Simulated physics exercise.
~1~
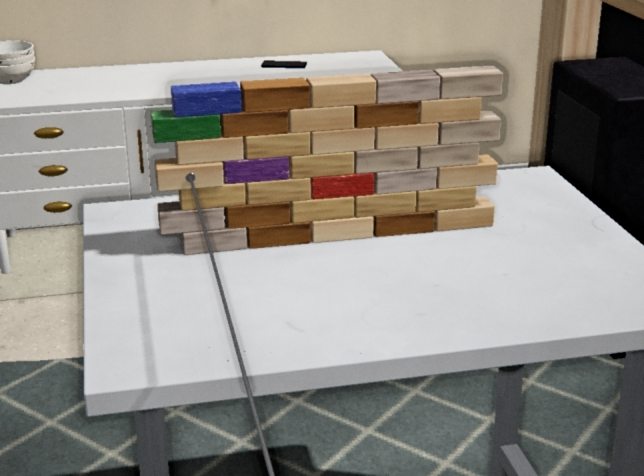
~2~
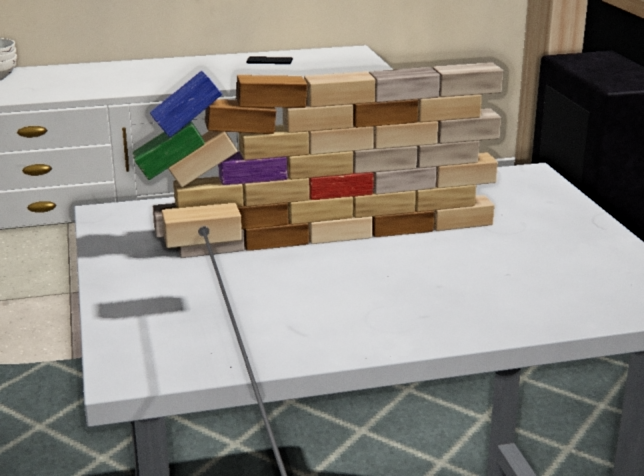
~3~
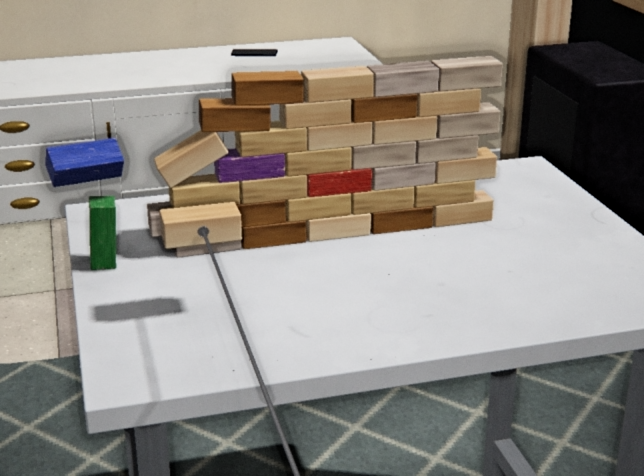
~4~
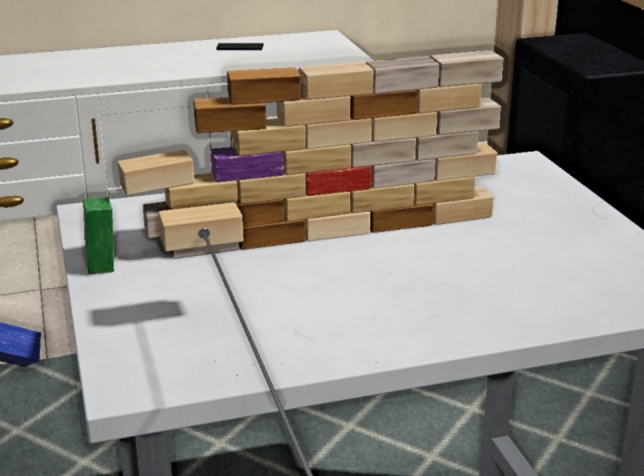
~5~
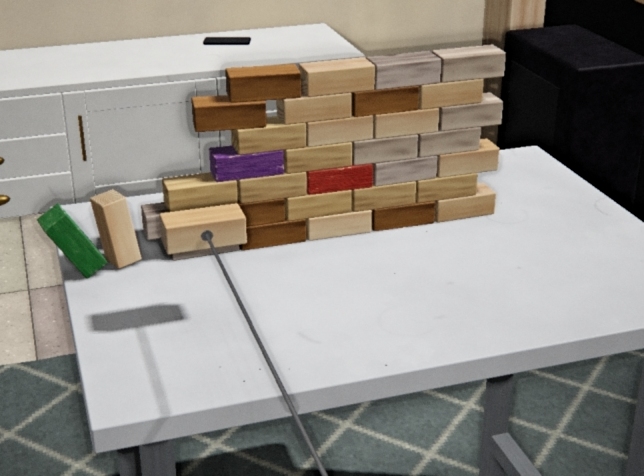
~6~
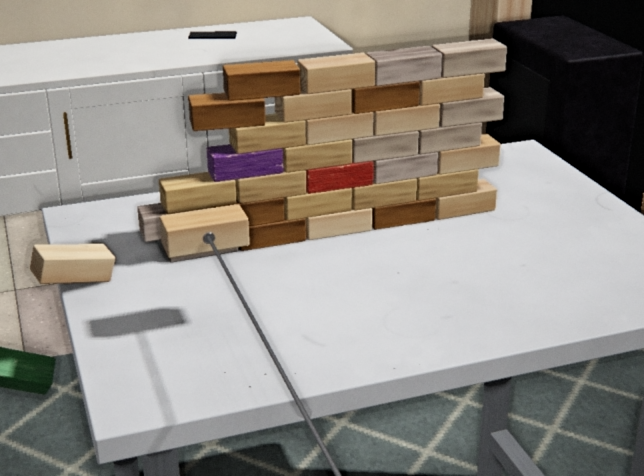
On a white table in a room with a pale cabinet, a thin rod reaches a plain block near the left end of a wooden block wall. The rod draws the block out toward the front, and the blue, green and plain blocks above tilt and slide left. The blue one tumbles off toward the floor, while the green one lands upright on the table's edge. The leaning plain block then slips down beside it, and the green block tips over the edge. The plain one follows, leaving the rest of the wall standing, purple and red blocks still in place.
